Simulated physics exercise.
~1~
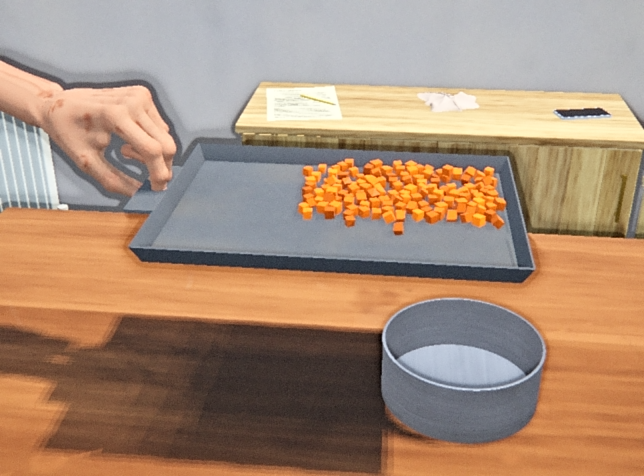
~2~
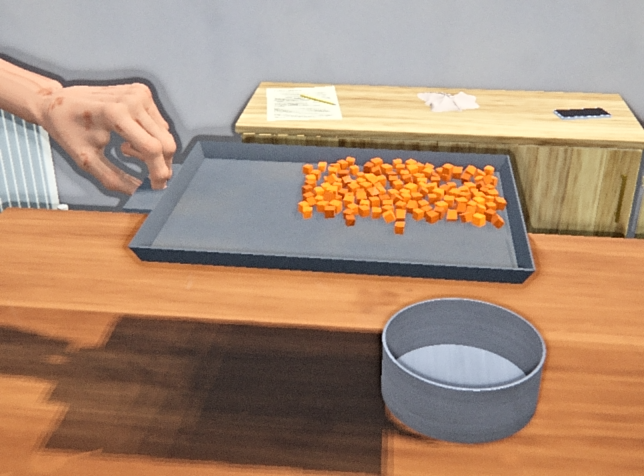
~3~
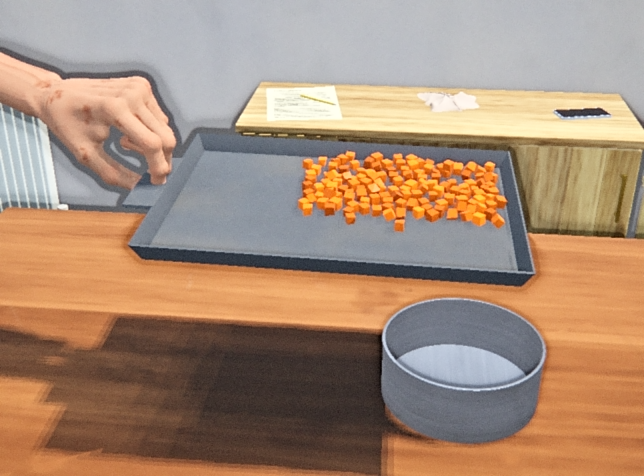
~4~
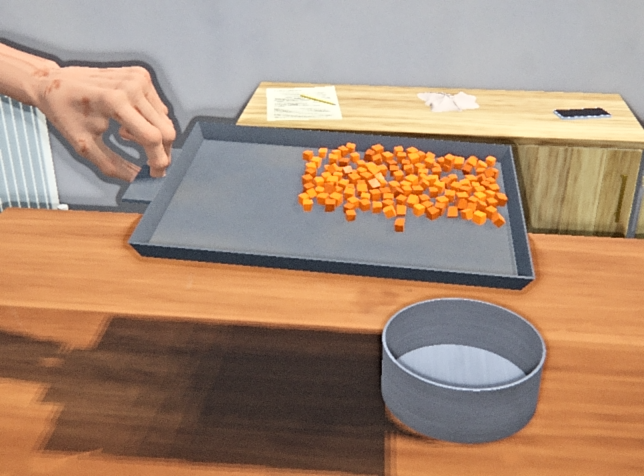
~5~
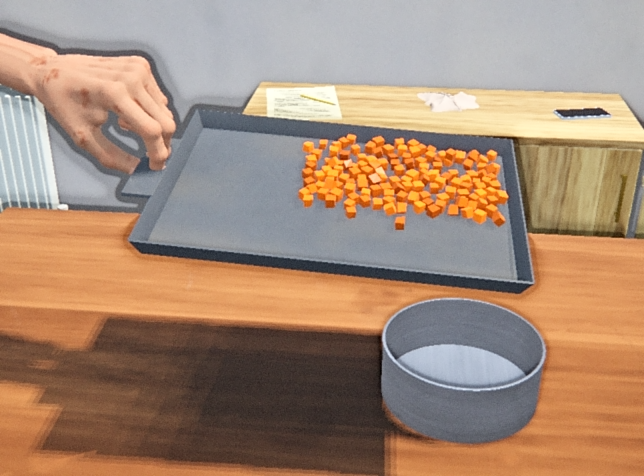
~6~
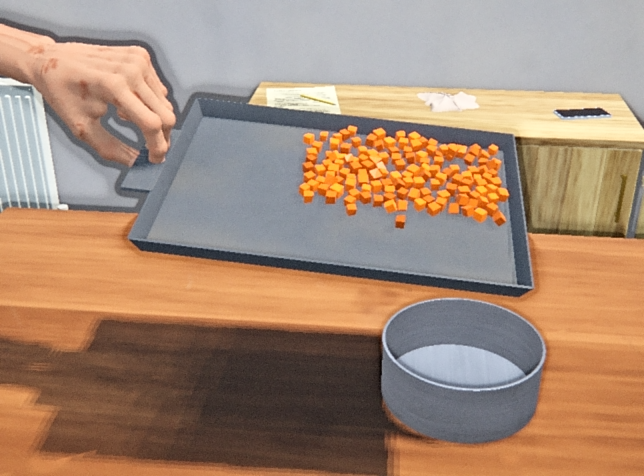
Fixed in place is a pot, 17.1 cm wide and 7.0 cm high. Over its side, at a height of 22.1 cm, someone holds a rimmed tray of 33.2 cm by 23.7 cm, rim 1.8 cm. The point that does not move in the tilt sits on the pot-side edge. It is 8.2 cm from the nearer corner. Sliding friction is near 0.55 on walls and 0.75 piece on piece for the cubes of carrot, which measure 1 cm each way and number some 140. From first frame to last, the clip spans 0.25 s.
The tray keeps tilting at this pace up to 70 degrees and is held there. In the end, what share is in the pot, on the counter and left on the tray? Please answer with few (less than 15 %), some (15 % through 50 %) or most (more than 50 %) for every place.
Pot: Few, counter: Most, tray: Some.
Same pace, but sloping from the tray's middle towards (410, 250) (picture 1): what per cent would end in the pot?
0 %.
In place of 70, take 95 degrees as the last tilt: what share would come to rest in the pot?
Share in the pot: Around 0 %.
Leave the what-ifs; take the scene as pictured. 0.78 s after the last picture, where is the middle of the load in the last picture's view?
Roughly (469, 303).
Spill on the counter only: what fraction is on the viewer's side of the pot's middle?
Roughly 100 per cent.
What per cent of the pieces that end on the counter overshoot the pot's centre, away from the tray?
It comes to near 70 percent.
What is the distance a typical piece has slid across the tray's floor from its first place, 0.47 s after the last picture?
By then it sits near 3 cm from where it began.
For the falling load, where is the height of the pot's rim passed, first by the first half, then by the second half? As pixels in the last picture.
(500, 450) or so first, later (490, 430).
Then, 0.47 s after the last picture, tilt 39 degrees; the tray holds 100 %, the pot 0 %.
Then, 0.78 s after the last picture, tilt 58 degrees; the tray holds 70 %, the pot 0 %.
Then, 1.19 s after the last picture, tilt 70 degrees; the tray holds 35 %, the pot 0 %.
In the end, pot 0 %, counter 70 %, tray 30 %.
